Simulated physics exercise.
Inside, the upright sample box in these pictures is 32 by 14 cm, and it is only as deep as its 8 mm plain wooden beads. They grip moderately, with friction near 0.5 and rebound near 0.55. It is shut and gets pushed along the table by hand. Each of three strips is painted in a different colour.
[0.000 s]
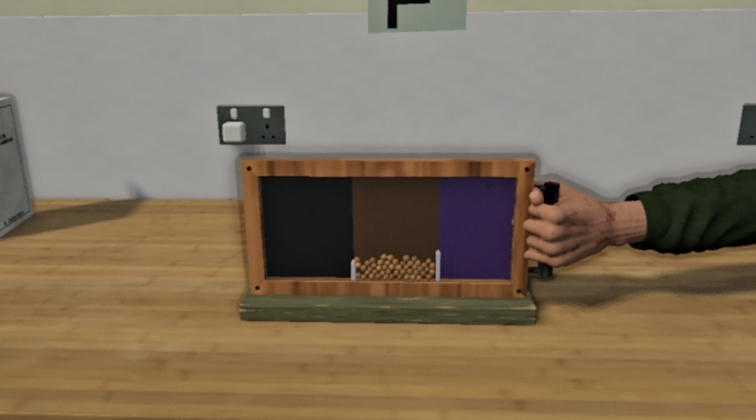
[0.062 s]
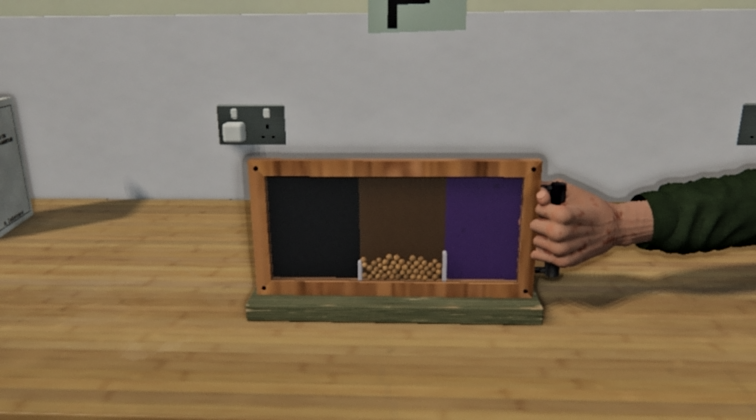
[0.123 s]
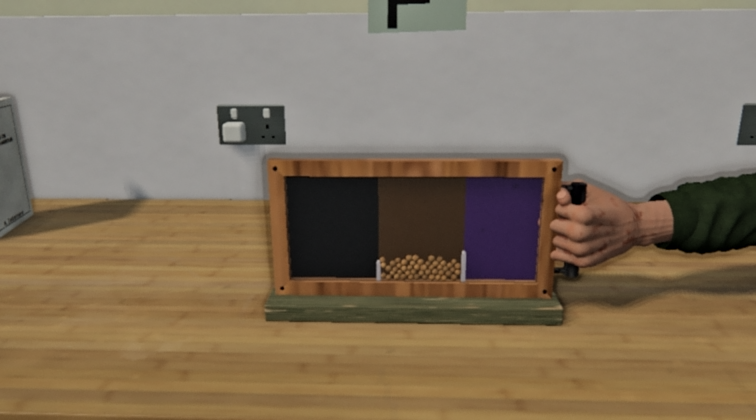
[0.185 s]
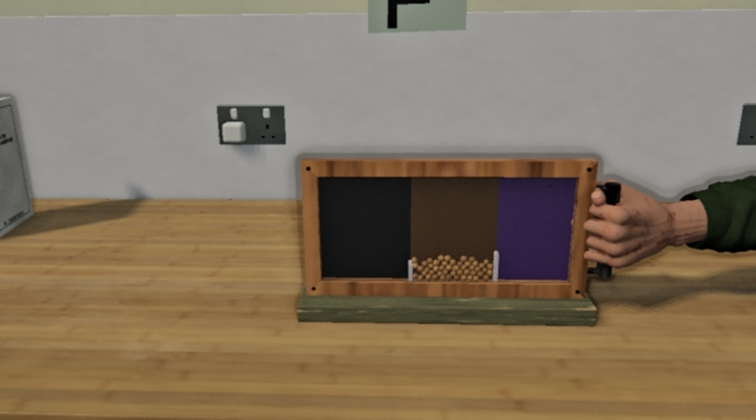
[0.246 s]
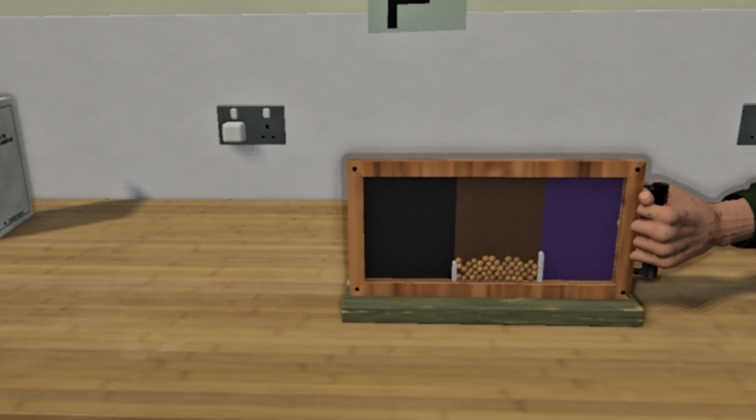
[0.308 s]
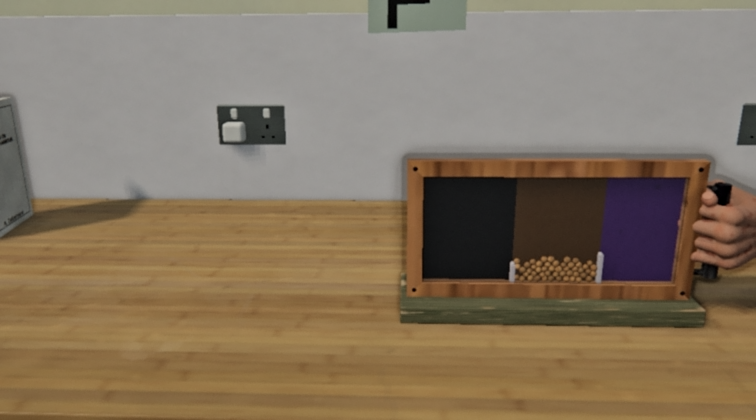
A wood-framed box on a green base slides to the right along a wooden table, seen from the front against a pale wall with a socket. Its window shows black, brown and purple strips from left to right, with round tan beads heaped between two short pale walls before the brown. A green-sleeved hand gripping the right side moves with it, gradually at first, then faster, while the view stays still.
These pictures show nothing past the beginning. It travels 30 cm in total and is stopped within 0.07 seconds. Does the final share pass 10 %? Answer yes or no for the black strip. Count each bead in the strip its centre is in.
What ends up in black strip A comes to a no.
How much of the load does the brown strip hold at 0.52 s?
About 95 percent of the load.
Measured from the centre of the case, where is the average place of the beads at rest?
Some 3 cm right and 6 cm below.
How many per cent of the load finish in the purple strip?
Close to 5 per cent of the load rests there.
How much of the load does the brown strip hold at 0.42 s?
Around 100 percent of the load.
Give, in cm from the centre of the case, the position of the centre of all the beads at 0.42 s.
Position estimate: Right 2 cm, below 5 cm.
After 0.42 s, it is 30 cm to the right; the beads' middle is 2 cm right of and 5 cm below the centre; brown 100 %.
After 0.52 s, it is 30 cm to the right; the beads' middle is 2 cm right of and 5 cm below the centre; purple 5 %, brown 95 %.
After 0.67 s, it is 30 cm to the right; the beads' middle is 2 cm right of and 5 cm below the centre; purple 5 %, brown 95 %.
Settled by 1.2 s, it is 30 cm to the right; purple 5 %, black 0 %, brown 95 %.
